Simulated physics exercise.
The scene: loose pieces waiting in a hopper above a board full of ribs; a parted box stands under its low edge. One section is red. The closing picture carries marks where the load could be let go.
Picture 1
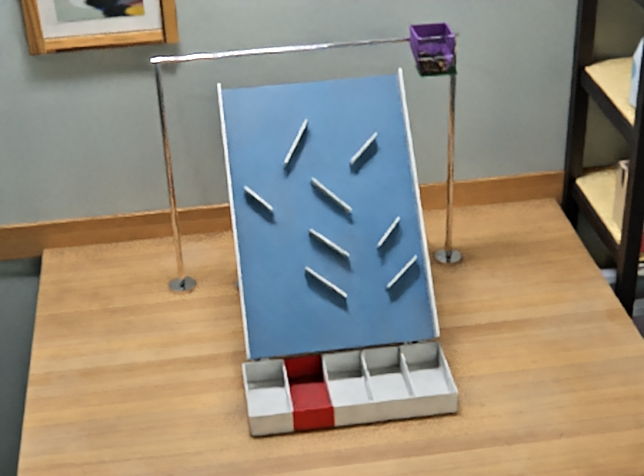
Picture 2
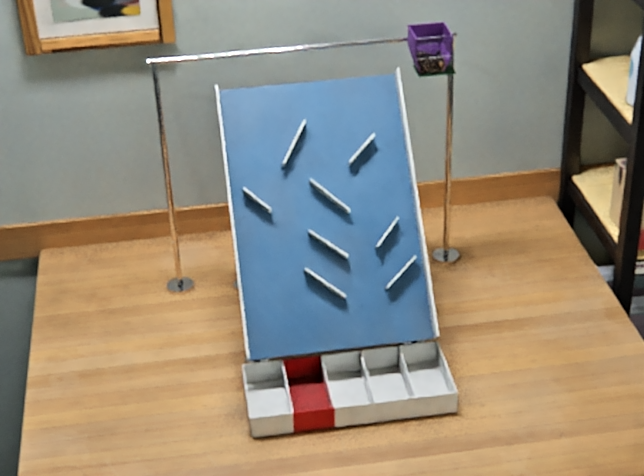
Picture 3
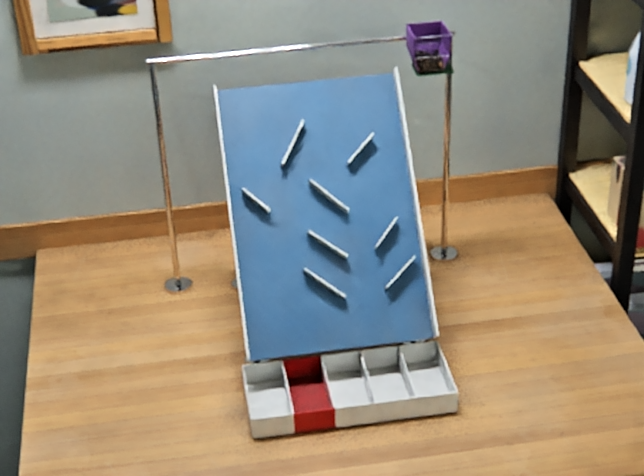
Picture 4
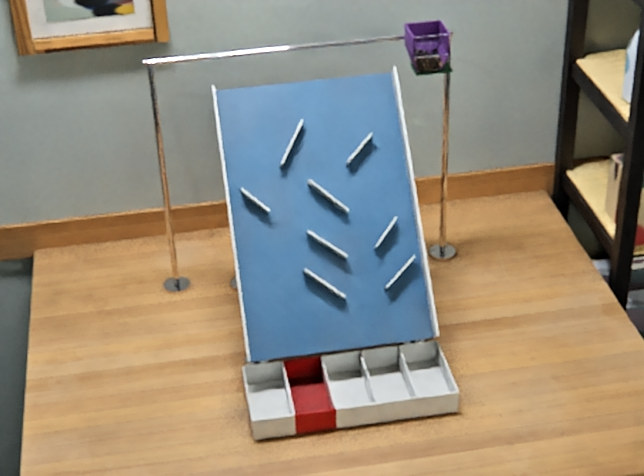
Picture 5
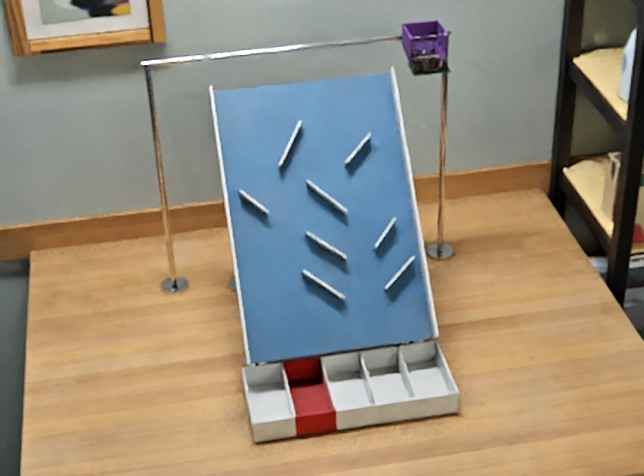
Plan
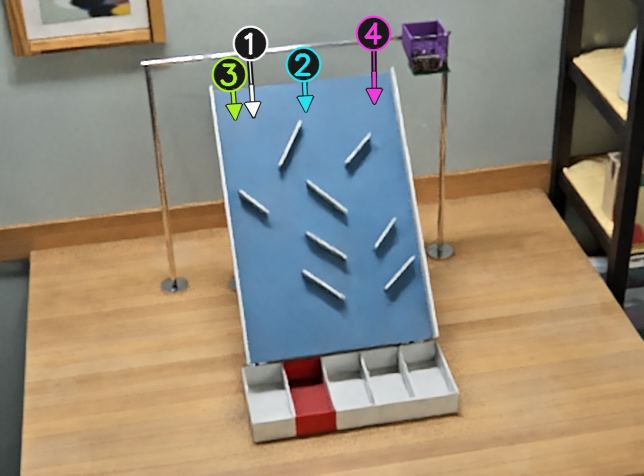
On a wooden table, a purple hopper stays still above a blue ribbed board.
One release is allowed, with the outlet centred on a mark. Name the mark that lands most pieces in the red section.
1 beats the others.
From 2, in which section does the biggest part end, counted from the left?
It is the fourth one.
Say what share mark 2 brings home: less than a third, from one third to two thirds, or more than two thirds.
It is less than a third.
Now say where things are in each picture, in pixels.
In the first picture, hopper (431, 59), black beans, door shut.
In the second picture, ribs (284, 163) to (305, 120), (350, 162) to (375, 133), (243, 188) to (271, 210).
In the third picture, ribs (310, 179) to (349, 210), (308, 231) to (348, 256), (377, 246) to (397, 217).
In the fourth picture, ribs (305, 269) to (346, 297), (387, 287) to (415, 256).
In the fifth picture, red section (316, 422), number 2 of 5 from the left.
On the marked copy, mark 1 meets the board at (253, 111); mark 2 meets the board at (305, 106); mark 3 meets the board at (234, 113); mark 4 meets the board at (374, 98).
With 1, roughly a third in the red section, roughly half in other sections, just a few outside the box.
With 2, about a tenth in the red section, almost all in other sections.
With 3, about a tenth in the red section, the larger part in other sections.
With 4, not one piece in the red section, almost all in other sections, about a tenth held on the board.
